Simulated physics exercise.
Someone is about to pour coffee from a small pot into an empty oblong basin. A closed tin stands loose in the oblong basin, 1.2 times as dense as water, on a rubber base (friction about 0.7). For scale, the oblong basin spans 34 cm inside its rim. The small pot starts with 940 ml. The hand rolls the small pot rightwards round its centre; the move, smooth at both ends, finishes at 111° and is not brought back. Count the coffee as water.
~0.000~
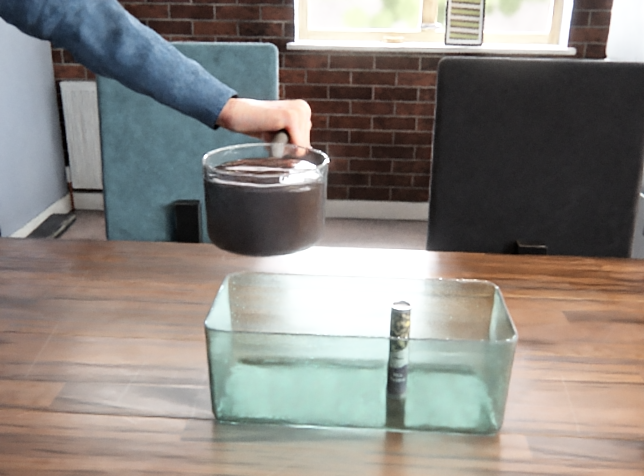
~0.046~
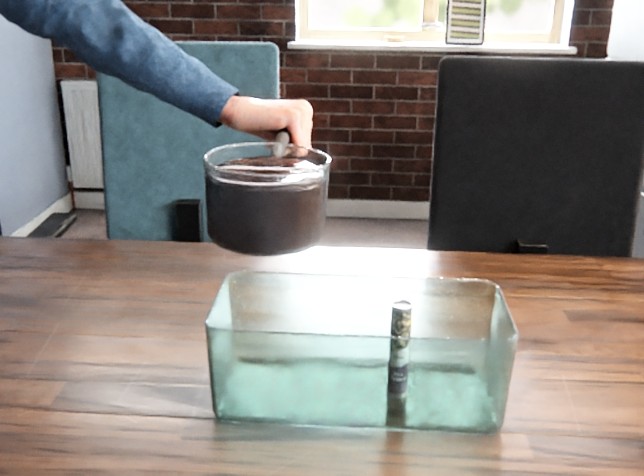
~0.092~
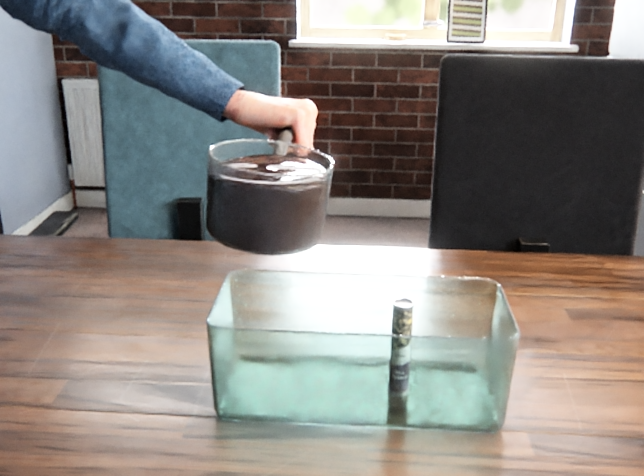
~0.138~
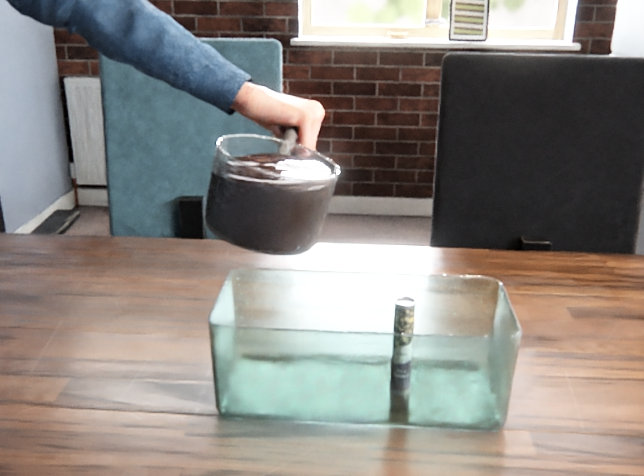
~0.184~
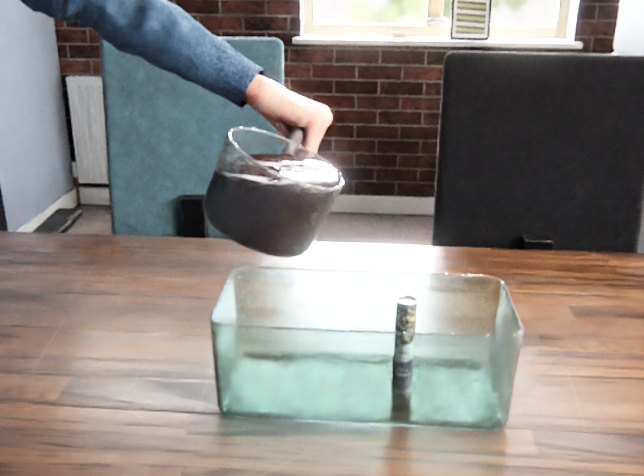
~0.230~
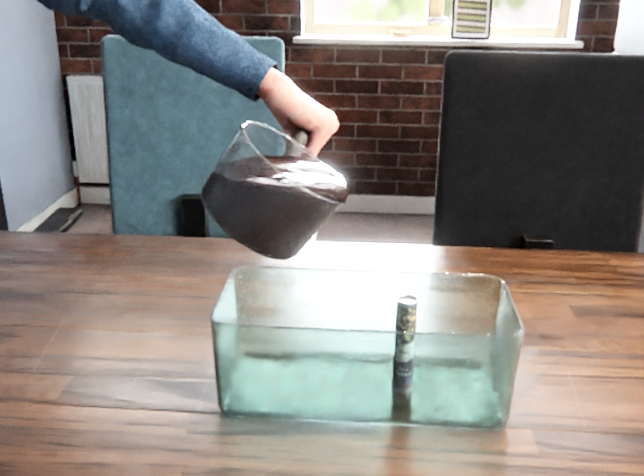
At a wooden table in a brick-walled room, a hand held a small glass pot of dark coffee above a clear oblong basin with an upright tin inside, then steadily tilted it to the right.
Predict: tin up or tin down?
It falls.
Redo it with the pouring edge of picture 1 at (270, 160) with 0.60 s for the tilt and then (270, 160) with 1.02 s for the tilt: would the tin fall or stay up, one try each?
First it remains upright; then it remains upright.
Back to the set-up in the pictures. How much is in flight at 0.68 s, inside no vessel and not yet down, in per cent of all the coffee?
Some 6 per cent.
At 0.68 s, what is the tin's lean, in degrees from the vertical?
Near 5° from upright.
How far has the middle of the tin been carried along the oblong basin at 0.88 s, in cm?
About 1 cm.
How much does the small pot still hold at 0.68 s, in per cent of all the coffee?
Some 6 per cent.
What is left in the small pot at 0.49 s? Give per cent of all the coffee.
Near 34 in a hundred.
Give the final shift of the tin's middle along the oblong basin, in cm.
About 5.5 cm.
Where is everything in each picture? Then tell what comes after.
In the first picture, tilt 0°; pouring edge (326, 162); surface from (208, 171) to (325, 174); the oblong basin's rim runs from (216, 300) to (506, 311); the tin's top is at (401, 309).
In the second picture, tilt 2°; pouring edge (328, 163); surface from (210, 169) to (326, 173).
In the third picture, tilt 6°; pouring edge (332, 167); surface from (213, 165) to (329, 172).
In the fourth picture, tilt 14°; pouring edge (337, 174); surface from (217, 164) to (335, 173).
In the fifth picture, tilt 24°; pouring edge (342, 184); surface from (219, 167) to (341, 176).
In the sixth picture, tilt 36°; pouring edge (343, 198); surface from (217, 169) to (341, 188); 3 per cent is over the edge.
Then, 0.49 s in, the tilt is 102° and 33 per cent is still to pour; the tin stands where it began.
Then, 0.68 s in, the tilt is 111° and 6 per cent is still to pour; the tin leans 6°.
Then, 0.88 s in, the tilt is 111° and 0 per cent is still to pour; the tin leans 8°.
Then, 1.10 s in, the tilt is 111° and 0 per cent is still to pour; the tin lies on its side.
Finally, the tin lies on its side.
